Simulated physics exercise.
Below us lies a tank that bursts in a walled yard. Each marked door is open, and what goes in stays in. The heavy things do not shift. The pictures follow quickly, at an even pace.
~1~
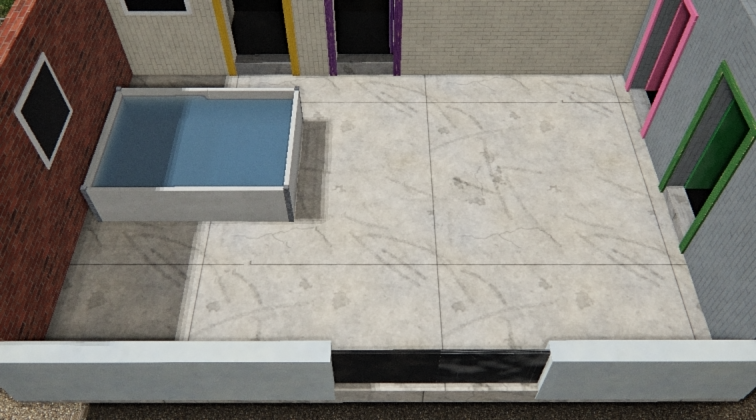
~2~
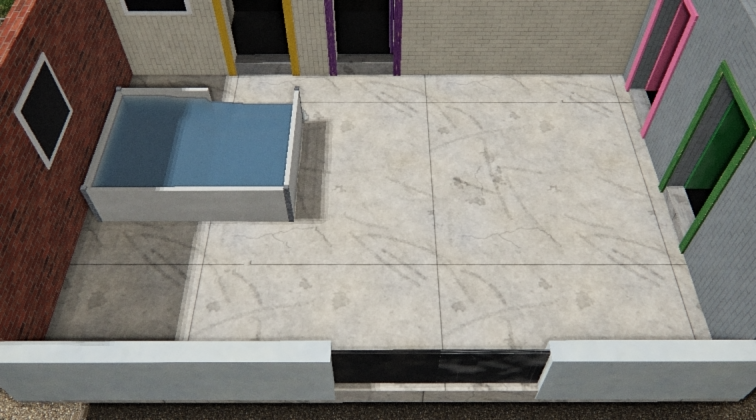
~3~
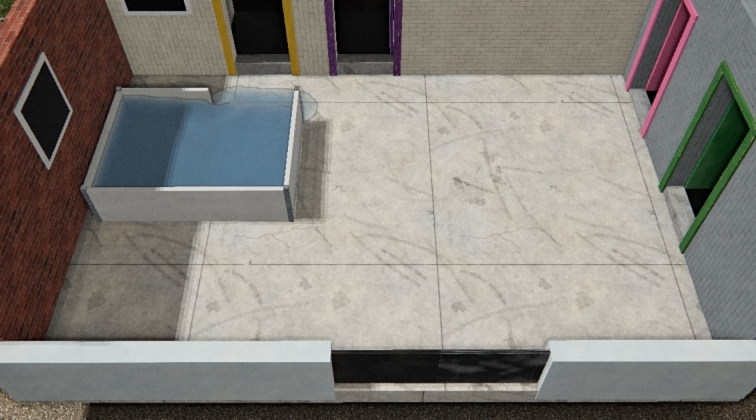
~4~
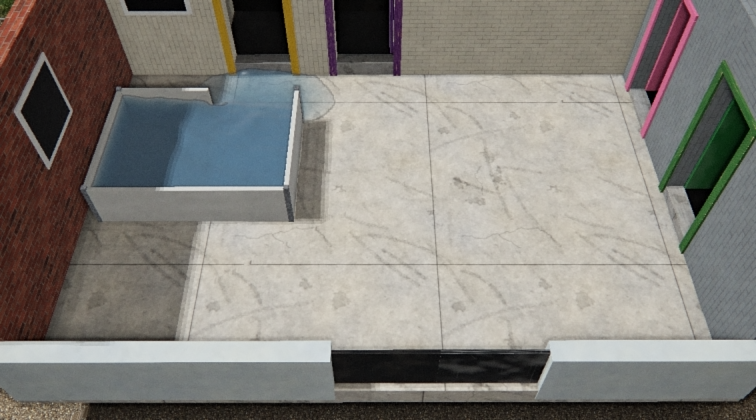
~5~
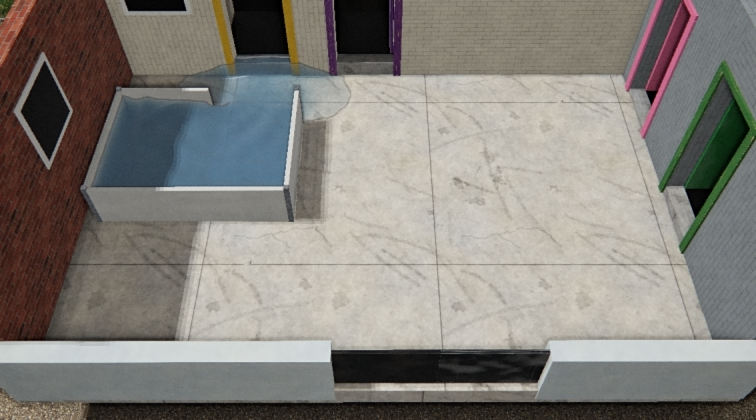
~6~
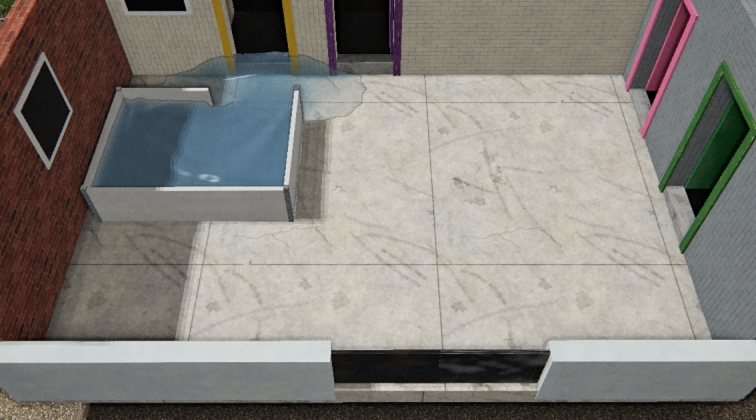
In this clip, a raised tank of blue water stands whole in a walled yard, then a gap opens in its far side and water pours out, spreading across the pale paving toward the yellow and purple doorways.
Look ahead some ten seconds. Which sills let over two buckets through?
One by one: The purple door holds within the limit; the green door holds within the limit; the pink door floods; the yellow door floods.
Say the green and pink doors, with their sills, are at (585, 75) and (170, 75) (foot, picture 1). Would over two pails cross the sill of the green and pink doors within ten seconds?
Green door lets less in, pink door passes that mark.
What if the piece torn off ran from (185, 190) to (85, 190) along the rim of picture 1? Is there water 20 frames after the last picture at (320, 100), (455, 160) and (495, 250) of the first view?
In turn: No water, no water, wet.
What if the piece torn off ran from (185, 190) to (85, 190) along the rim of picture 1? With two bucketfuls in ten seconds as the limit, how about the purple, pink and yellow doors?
My reading: Purple is under; pink goes over; yellow stays under.
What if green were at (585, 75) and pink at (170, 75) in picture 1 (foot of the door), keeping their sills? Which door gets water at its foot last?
Last comes the green-painted one.
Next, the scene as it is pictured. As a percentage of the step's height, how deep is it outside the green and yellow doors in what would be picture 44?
About 50 and 80 per cent.
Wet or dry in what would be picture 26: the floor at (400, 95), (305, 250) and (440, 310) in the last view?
As listed: Under water, dry, clear.
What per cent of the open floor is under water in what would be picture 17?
Close to 25 %.
A moment on, water covers 15 % of the floor; the purple door wet at the sill, nothing in, the green door not reached, the pink door not reached, the yellow door over two buckets in.
Next, water covers 25 % of the floor; the purple door wet at the sill, nothing in, the green door not reached, the pink door not reached, the yellow door far over two buckets in.
Then, water covers 50 % of the floor; the purple door wet at the sill, nothing in, the green door wet at the sill, nothing in, the pink door over two buckets in, the yellow door far over two buckets in.
Later, water covers 65 % of the floor; the purple door wet at the sill, nothing in, the green door wet at the sill, nothing in, the pink door far over two buckets in, the yellow door far over two buckets in.
In the end, water covers 85 % of the floor; the purple door wet at the sill, nothing in, the green door wet at the sill, nothing in, the pink door far over two buckets in, the yellow door far over two buckets in.
